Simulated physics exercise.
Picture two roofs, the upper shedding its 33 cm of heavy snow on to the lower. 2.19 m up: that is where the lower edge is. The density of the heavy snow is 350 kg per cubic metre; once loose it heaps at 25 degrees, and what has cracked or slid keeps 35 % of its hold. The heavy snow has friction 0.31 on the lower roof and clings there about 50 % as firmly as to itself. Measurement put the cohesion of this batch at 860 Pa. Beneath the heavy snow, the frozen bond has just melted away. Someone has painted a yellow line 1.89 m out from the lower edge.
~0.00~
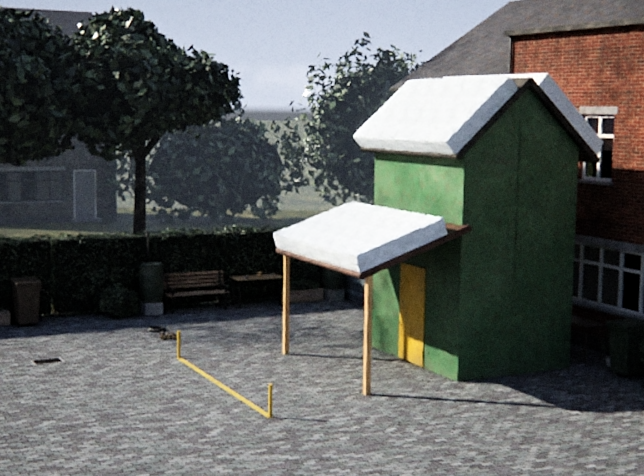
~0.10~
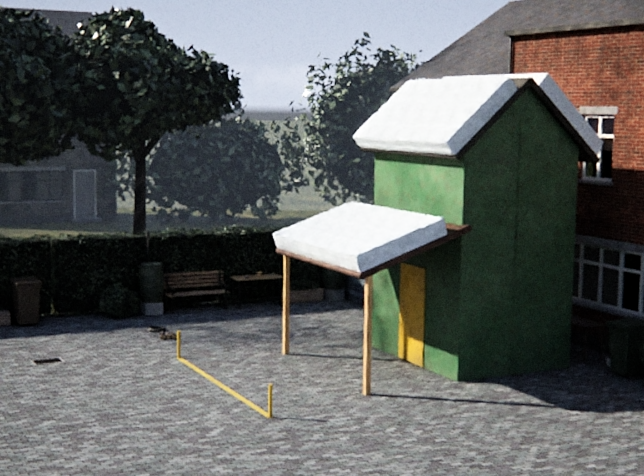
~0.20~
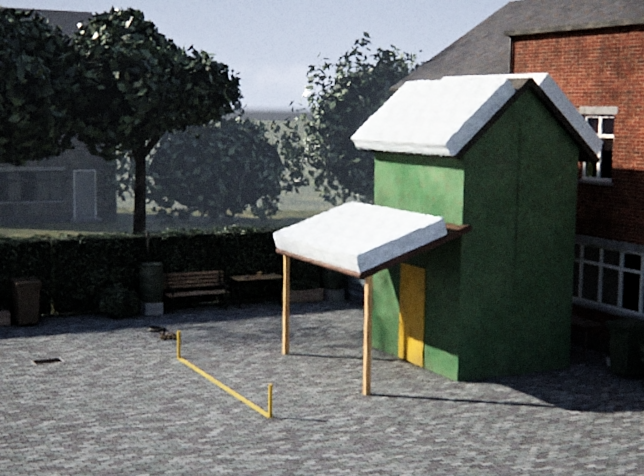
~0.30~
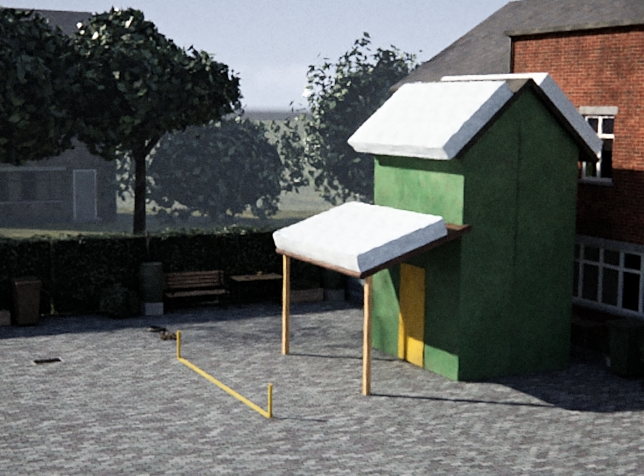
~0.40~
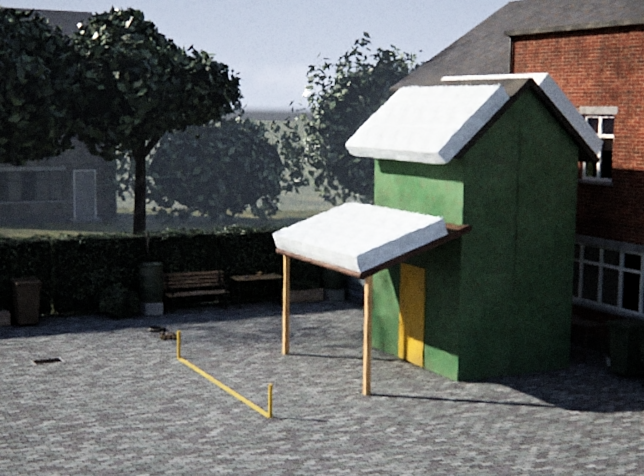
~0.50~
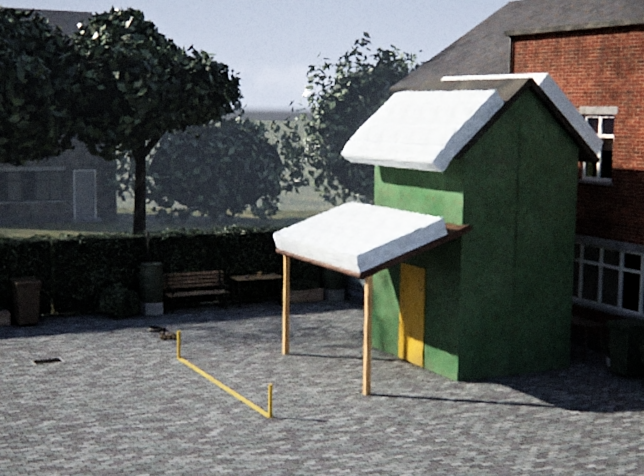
The clip opens on a green building in a paved yard, with thick white snow on its steep upper roof and on a lower canopy. The upper roof's left slab slides slowly down and left, baring dark roof below the ridge and jutting past the eave, while the canopy's snow stays put.
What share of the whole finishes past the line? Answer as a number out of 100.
I would say 15 per cent of the whole.
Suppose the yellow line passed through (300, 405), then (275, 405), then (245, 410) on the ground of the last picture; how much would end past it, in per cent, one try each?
First try 40 per cent, second 25 per cent, third 10 per cent.
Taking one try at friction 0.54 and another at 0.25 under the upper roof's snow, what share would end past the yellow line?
First some 12 %, after that some 20 %.
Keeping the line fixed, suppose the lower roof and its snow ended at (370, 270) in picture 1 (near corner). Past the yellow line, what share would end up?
That would be roughly 16 percent.
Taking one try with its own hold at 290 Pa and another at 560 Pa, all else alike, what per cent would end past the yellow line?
About 35 % first, about 25 % second.
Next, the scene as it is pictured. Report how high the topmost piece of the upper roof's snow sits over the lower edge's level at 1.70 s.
About 0.9 m.
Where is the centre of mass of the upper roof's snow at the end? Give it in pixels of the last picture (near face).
Near face, approx. (305, 361).
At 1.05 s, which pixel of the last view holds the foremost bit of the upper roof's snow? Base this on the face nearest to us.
(392, 232) or thereabouts.
After 1.05 s, none is below the lower edge and 0 % is past the line.
After 1.70 s, 8 % is below the lower edge and 0 % is past the line.
After 2.35 s, 58 % is below the lower edge and 8 % is past the line.
After 3.00 s, 67 % is below the lower edge and 15 % is past the line.
After 3.50 s, at the end, 67 % is below the lower edge and 15 % is past the line.
